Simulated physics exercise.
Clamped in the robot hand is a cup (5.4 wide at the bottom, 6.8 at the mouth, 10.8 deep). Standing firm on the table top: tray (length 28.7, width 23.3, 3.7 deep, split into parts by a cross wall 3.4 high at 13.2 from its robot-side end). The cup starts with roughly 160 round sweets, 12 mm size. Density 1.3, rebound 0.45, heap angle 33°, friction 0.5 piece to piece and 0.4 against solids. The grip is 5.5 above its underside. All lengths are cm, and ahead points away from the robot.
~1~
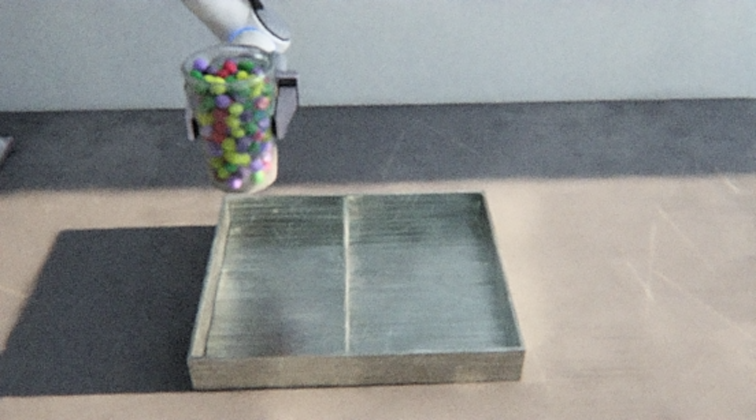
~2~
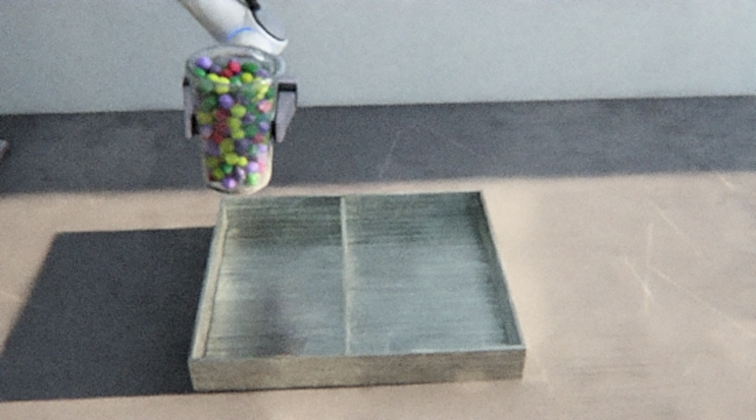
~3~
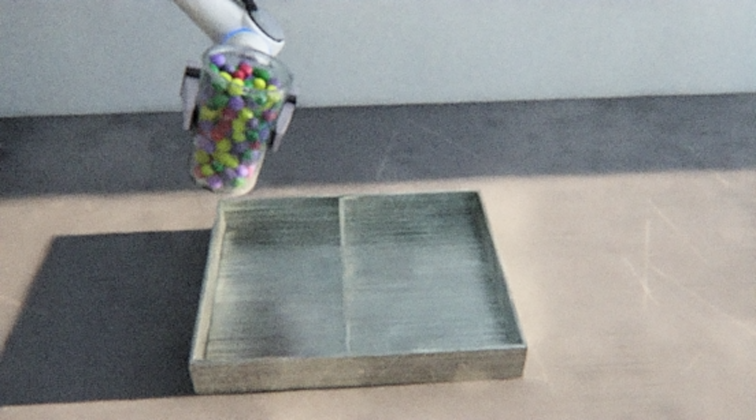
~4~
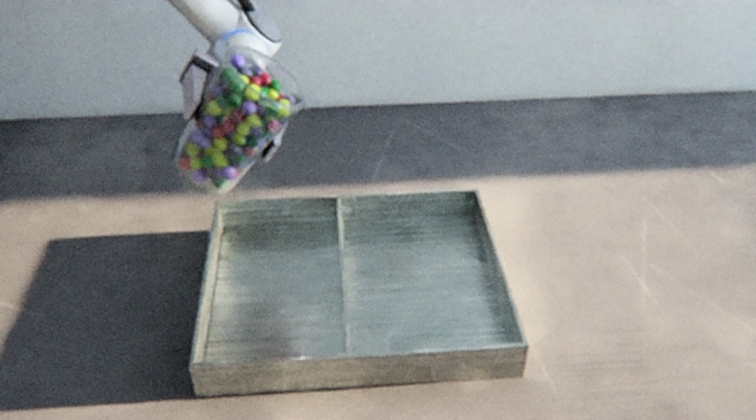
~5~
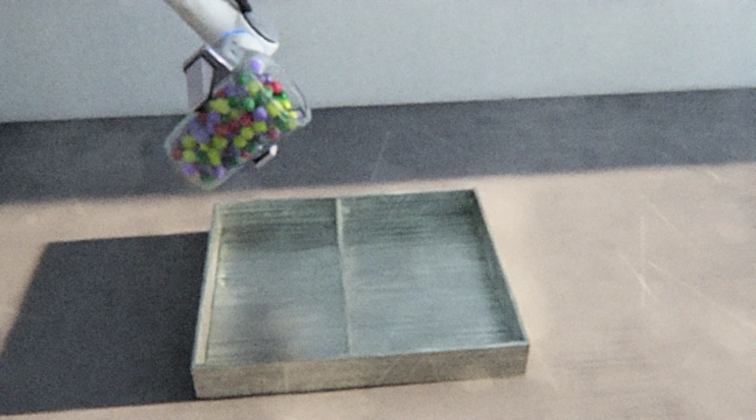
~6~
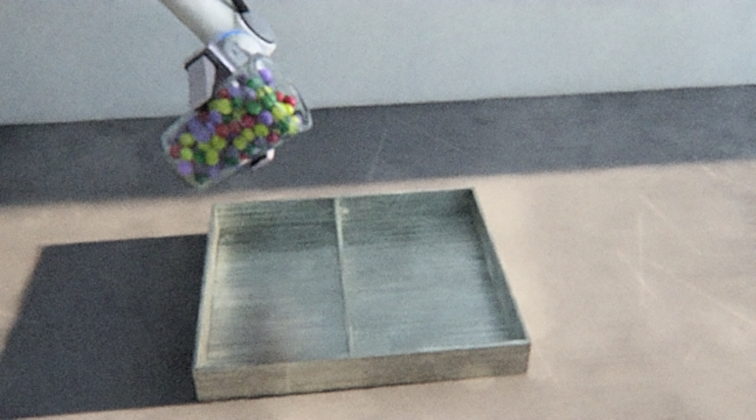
A robot arm reaches in from the top left over a sunlit tan table top with a dark band of shadow and a pale wall behind, seen from slightly above. Its gripper holds a clear cup of multicoloured round sweets above a shallow grey-green tray split by a cross wall. The arm tilts the cup steadily, its rim leaning right, then slows, the sweets shifting but remaining inside.
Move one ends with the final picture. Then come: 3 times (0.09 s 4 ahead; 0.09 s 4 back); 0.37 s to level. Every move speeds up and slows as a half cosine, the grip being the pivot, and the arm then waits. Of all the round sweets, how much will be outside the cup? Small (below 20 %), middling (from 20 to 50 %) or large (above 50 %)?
A middling share, from 20 to 50 %, ends outside the cup.
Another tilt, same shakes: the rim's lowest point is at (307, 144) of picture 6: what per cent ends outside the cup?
About 80 per cent.
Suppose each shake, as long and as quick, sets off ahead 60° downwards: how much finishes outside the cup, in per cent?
Some 15 per cent.
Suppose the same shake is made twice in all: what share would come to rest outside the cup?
Then about 35 per cent.
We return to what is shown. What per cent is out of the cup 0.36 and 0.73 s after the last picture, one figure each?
In turn: 30, 40.
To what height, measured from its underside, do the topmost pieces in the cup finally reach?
About 9.0 cm.
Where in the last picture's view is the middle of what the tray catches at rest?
At about (436, 284).
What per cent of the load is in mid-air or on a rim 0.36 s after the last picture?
Some 10 per cent.
Then, 0.36 s after the last picture, tilted 55° forward, highest piece 24 above the table; 116 in the cup, 29 in the far-side part, 2 in the robot-side part, 17 in flight or on a rim.
Then, 0.73 s after the last picture, tilted 27° forward, highest piece 24 above the table; 97 in the cup, 55 in the far-side part, 6 in the robot-side part, 5 on the table or floor, 1 in flight or on a rim.
Then, 1.11 s after the last picture, level, highest piece 24 above the table; 97 in the cup, 55 in the far-side part, 7 in the robot-side part, 5 on the table or floor.
Then, 2.16 s after the last picture, level, highest piece 24 above the table; 97 in the cup, 55 in the far-side part, 7 in the robot-side part, 5 on the table or floor.
Final count, 97 in the cup, 55 in the far-side part, 7 in the robot-side part, 5 on the table or floor. That is 41 % outside the cup.
